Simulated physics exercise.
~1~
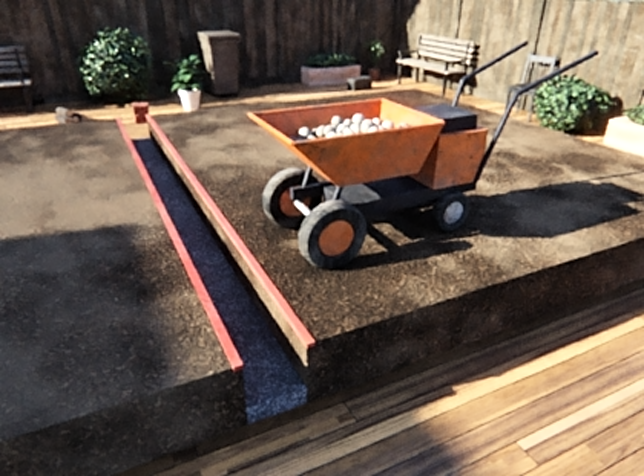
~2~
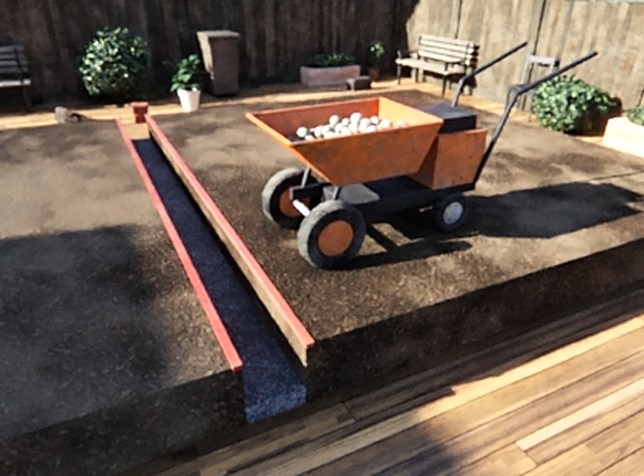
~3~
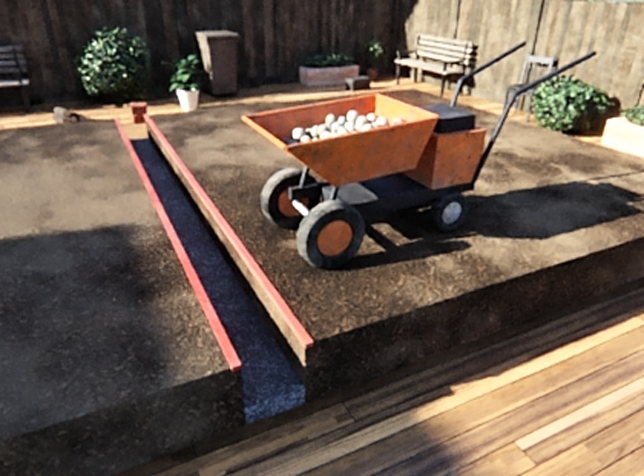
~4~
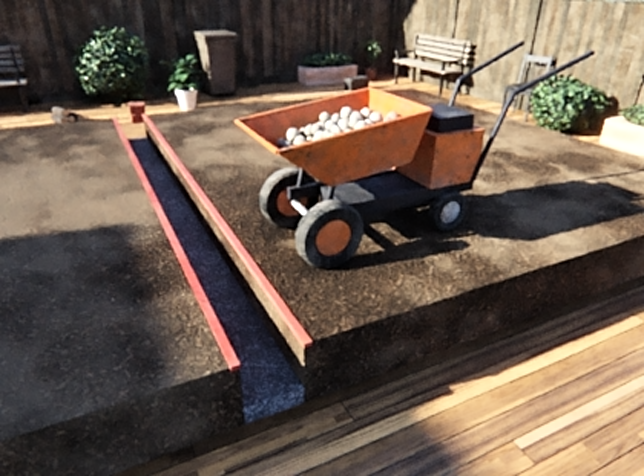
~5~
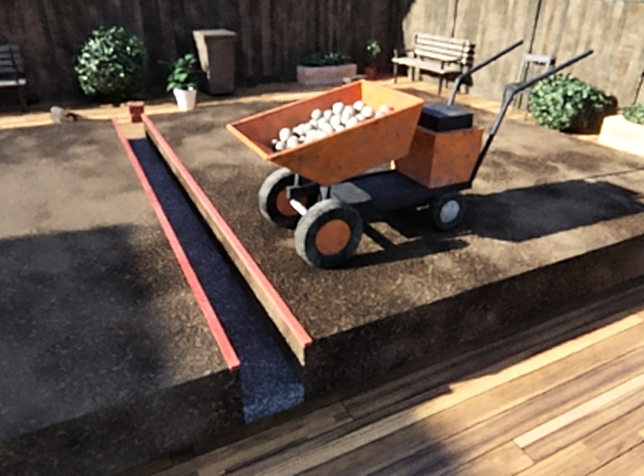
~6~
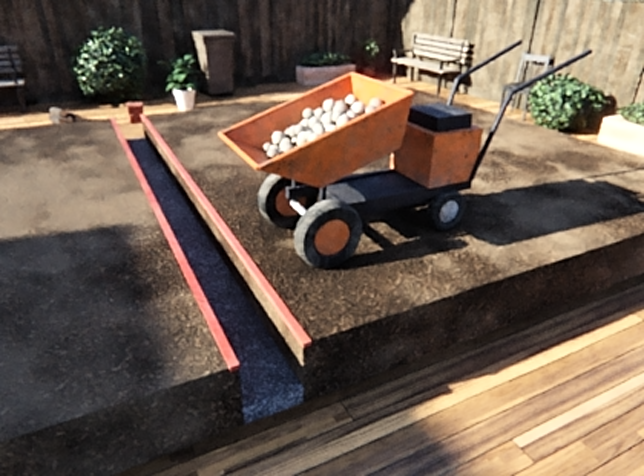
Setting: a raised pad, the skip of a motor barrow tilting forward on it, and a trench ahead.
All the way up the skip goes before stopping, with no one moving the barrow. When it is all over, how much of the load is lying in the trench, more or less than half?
The trench takes in the minor portion of the load.
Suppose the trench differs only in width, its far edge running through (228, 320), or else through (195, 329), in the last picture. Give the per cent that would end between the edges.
Result, try 1: 0 in a hundred; try 2: 70 in a hundred.
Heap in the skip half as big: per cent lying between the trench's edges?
Near 40 per cent, give or take.
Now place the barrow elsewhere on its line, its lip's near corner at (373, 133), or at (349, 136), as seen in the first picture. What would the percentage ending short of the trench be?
You'd get 30 in a hundred the first time and 10 in a hundred the second.
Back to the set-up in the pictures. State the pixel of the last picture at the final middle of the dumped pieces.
Resting centre, last frame: Roughly (172, 273).
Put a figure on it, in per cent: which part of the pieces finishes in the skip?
Estimate: Some 10 %.
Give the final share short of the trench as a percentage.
I'd say around 0 per cent of the load.
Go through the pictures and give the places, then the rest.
The first picture shows lip of the skip at (293, 144), level; top of the load at (356, 138), river pebbles; first edge of the trench at (284, 305); far edge at (218, 324), the trench over half as wide as the skip, and about as deep as wide.
The second picture shows lip of the skip at (291, 145), level; top of the load at (355, 138).
The third picture shows lip of the skip at (286, 148), tipped barely; top of the load at (365, 137).
The fourth picture shows lip of the skip at (278, 152), tipped a little; top of the load at (359, 133).
The fifth picture shows lip of the skip at (269, 159), tipped a little; top of the load at (352, 130).
The sixth picture shows lip of the skip at (258, 168), tipped clearly; top of the load at (356, 116); first edge of the trench at (280, 305); far edge at (214, 324).
Soon, skip tipped steeply; all in the skip.
A while on, skip tipped right over; about half in the skip; a small part in or heaped over the trench; about a third beyond it; a stray few falling.
Towards the end, skip tipped right over; a small part in the skip; about a third in or heaped over the trench; about two thirds beyond it.
Finally, skip tipped right over; a small part in the skip; about a third in or heaped over the trench; about two thirds beyond it.
